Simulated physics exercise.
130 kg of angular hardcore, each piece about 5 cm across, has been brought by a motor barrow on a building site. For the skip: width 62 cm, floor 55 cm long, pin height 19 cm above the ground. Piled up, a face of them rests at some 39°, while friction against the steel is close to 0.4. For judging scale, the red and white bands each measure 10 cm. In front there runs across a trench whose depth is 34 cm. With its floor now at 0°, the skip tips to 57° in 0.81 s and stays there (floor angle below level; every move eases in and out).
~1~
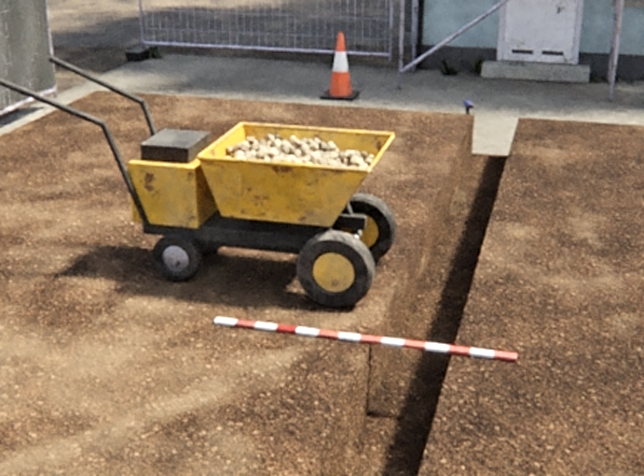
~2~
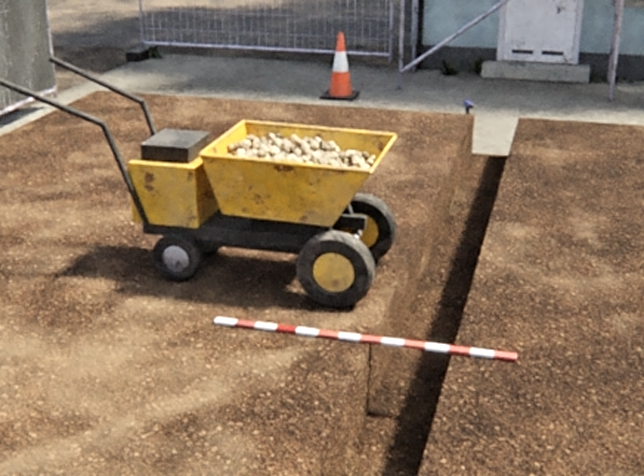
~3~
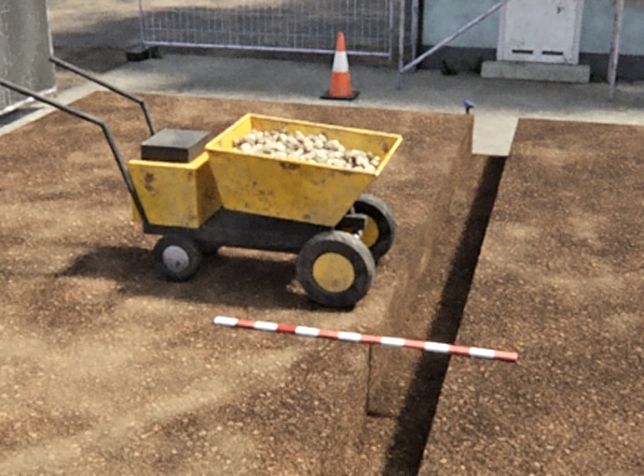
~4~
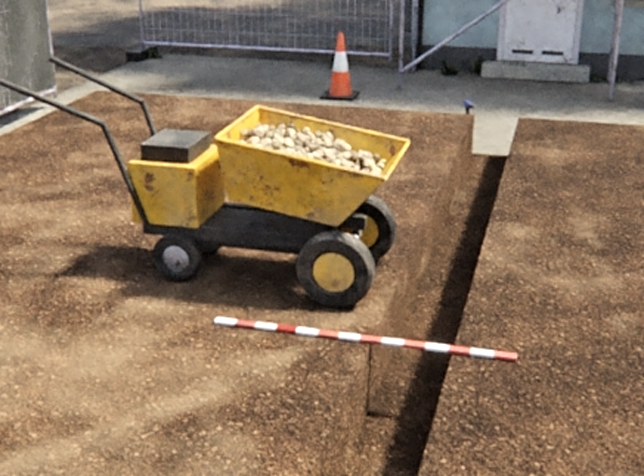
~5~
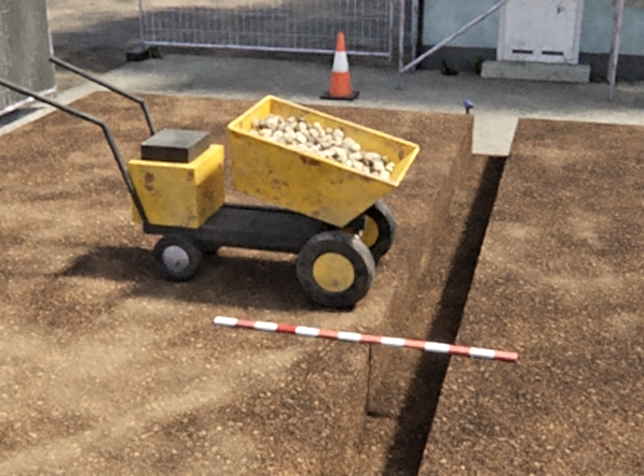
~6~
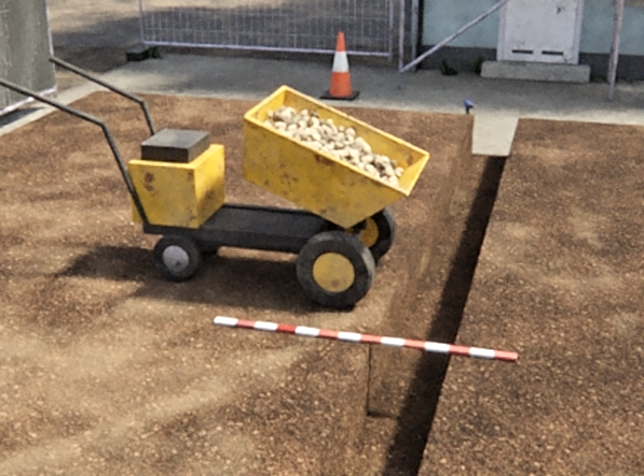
Yellow skip of pale stones on a motor barrow tilting steadily forward to the right, its rear rising beside a narrow trench.
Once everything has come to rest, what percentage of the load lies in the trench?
4 %.
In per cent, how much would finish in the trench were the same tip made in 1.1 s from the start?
About 5%.
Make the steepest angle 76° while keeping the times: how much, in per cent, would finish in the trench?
Some 35% would finish there.
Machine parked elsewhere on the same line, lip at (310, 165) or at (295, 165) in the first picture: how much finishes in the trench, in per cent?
First some 25, then 25 per cent.
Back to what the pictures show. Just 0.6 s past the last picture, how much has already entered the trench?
About 0%.
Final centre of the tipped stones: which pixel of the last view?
Near (499, 294).
Then, 0.3 s after the last picture the floor is at 48°, 100 % in the skip; the foremost stones are at (424, 215).
Then, 0.6 s after the last picture the floor is at 57°, 96 % in the skip, 2 % in the trench, 2 % past the trench; the foremost stones are at (489, 275).
Then, 0.9 s after the last picture the floor is at 57°, 80 % in the skip, 2 % in the trench, 18 % past the trench; the foremost stones are at (565, 306).
Then, 2.9 s after the last picture the floor is at 57°, 75 % in the skip, 4 % in the trench, 20 % past the trench; the foremost stones are at (611, 299).
